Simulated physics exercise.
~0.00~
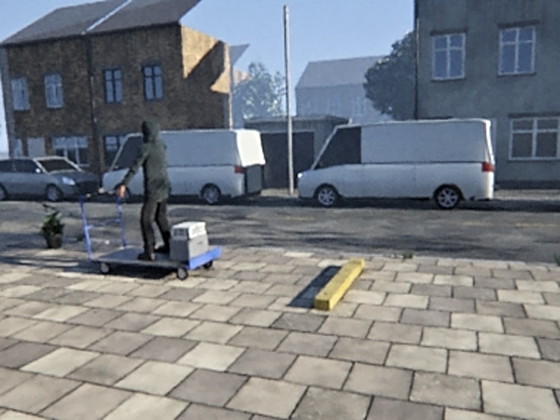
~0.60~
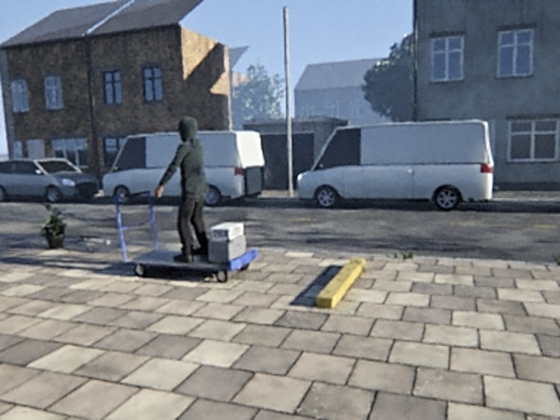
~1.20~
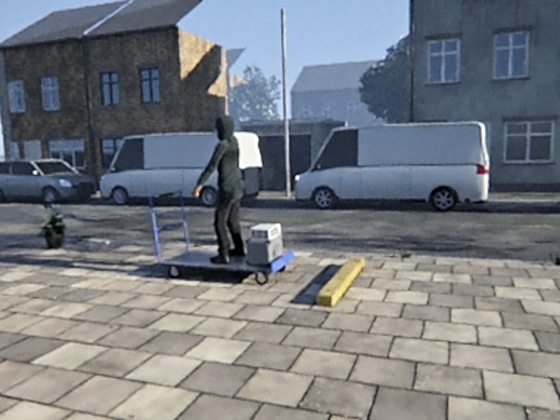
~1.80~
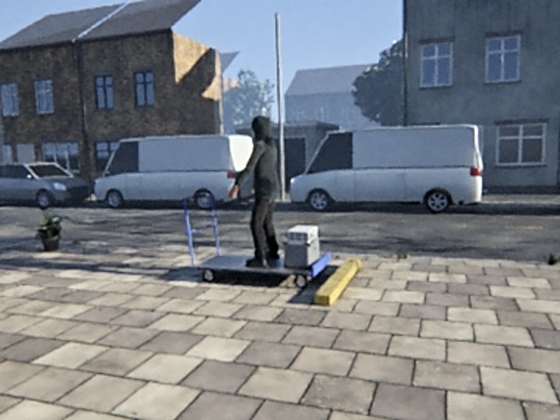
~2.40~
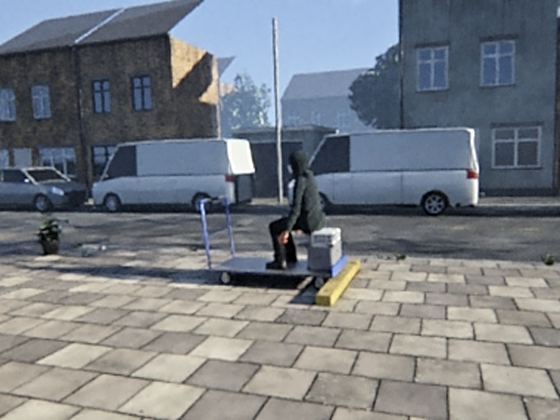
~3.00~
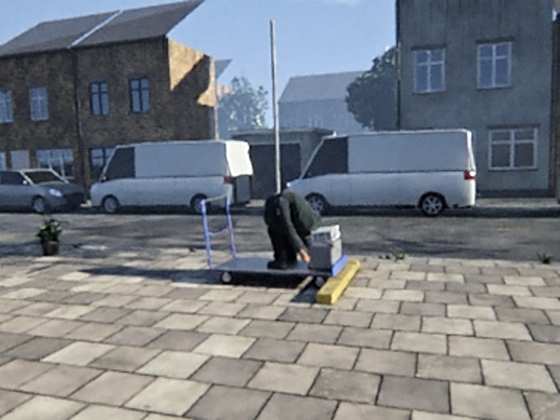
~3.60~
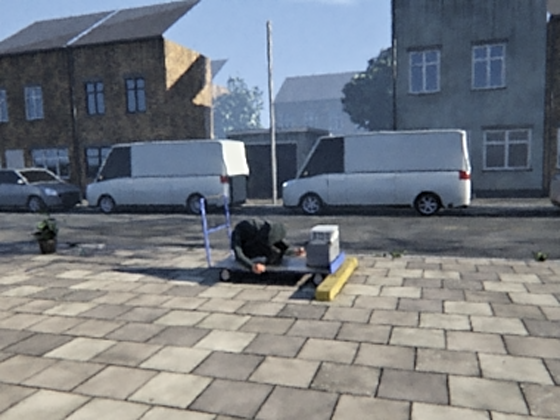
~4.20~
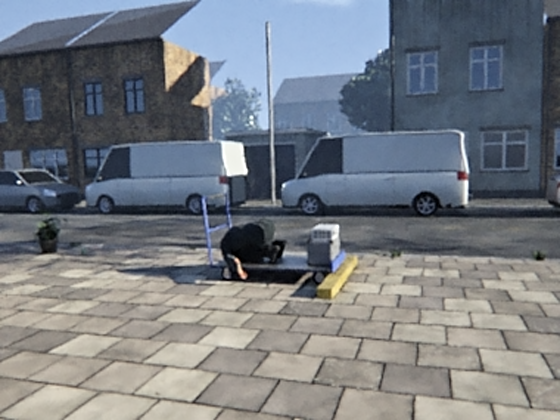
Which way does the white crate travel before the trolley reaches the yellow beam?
The white crate moves to the right, riding along on the trolley.
